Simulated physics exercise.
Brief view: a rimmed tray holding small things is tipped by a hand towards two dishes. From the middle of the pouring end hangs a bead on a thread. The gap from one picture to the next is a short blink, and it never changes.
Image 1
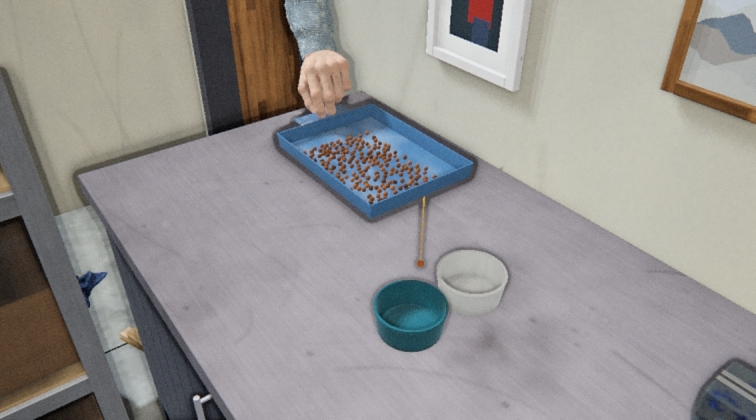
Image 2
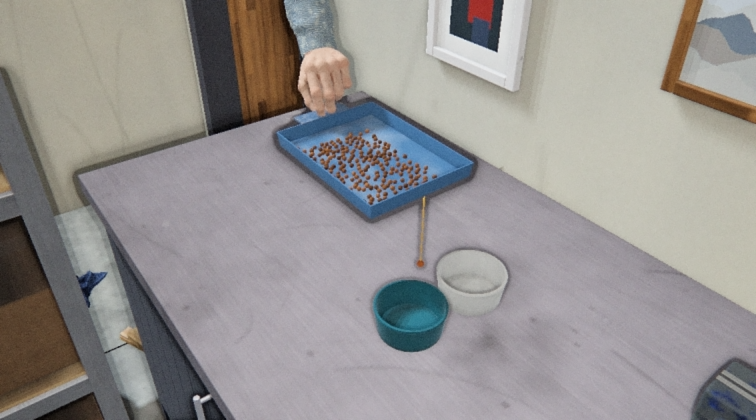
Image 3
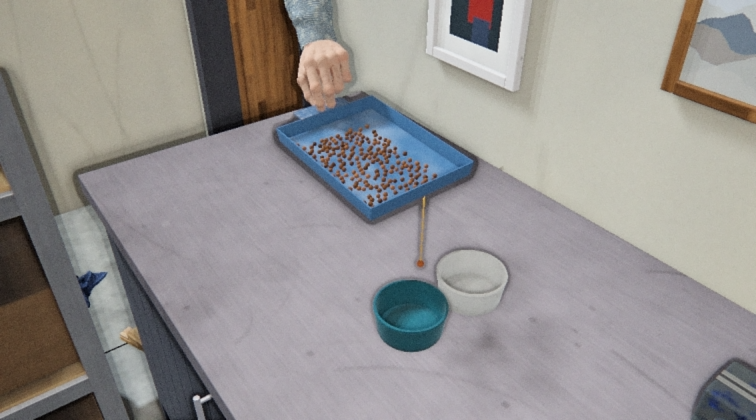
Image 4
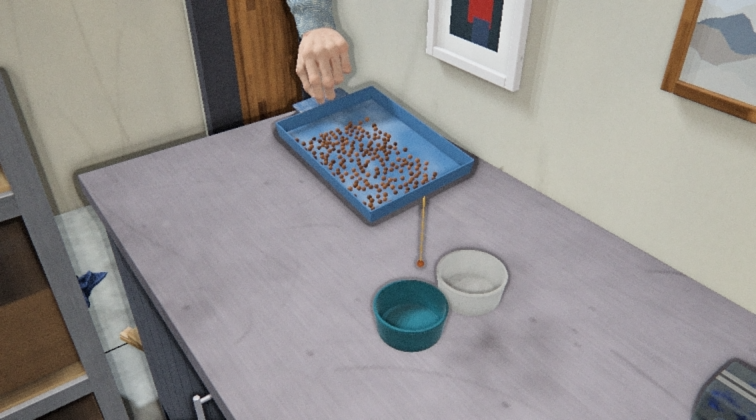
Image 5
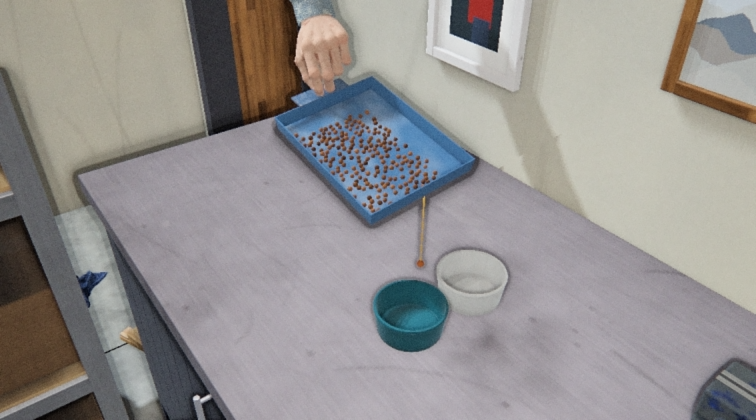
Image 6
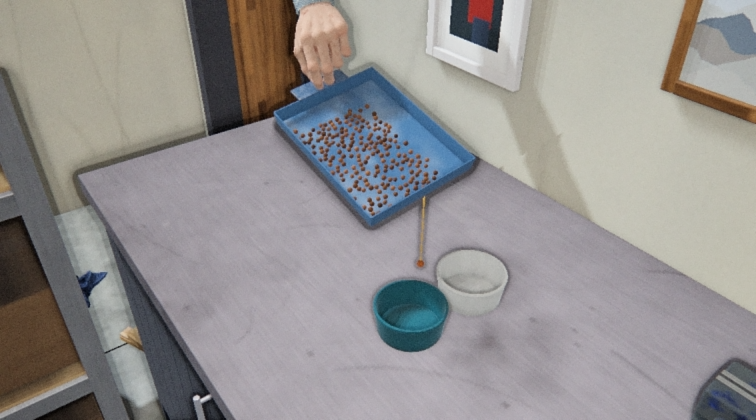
A blue rimmed tray scattered with small reddish-brown balls sits at the far end of a grey countertop, seen from above at an angle by a still camera. A hand in a grey-blue sleeve grips its back edge, while a bead hangs on a thread at the front, near a teal dish and a white one, with framed art on the pale wall. The hand slowly raises the back, tilting the tray slightly towards its front left corner.
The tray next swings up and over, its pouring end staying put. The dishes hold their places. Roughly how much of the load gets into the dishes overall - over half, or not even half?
Catch falls short of half.
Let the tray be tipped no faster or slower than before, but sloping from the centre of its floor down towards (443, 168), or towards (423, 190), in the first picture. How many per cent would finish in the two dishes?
Shares, approx.: 20 %, then 80 %.
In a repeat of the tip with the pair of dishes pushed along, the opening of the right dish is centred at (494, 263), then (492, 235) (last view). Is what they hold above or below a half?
In order, they'd catch a minor share, and next a minor share.
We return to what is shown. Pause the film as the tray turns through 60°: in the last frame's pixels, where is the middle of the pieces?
Centre estimate: (371, 190).
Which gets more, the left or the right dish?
It's the left of the two that is fuller.
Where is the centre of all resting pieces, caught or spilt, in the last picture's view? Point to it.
The centre comes to rest near (378, 321).
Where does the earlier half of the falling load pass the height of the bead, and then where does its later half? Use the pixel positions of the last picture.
First around (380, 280), afterwards around (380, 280).
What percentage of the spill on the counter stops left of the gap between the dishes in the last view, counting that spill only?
Looks to be around 100 per cent of the spill.
Soon after the last picture, tray tipped steeply; nearly all on the tray; a stray few in the air.
A little later, tray tipped right over; nearly all on the tray; a stray few in the left dish; a stray few outside both.
Later still, tray tipped past a quarter turn; about a third in the left dish; about two thirds outside both.
At rest, tray tipped past a quarter turn; about a third in the left dish; none in the right dish; about two thirds outside both.
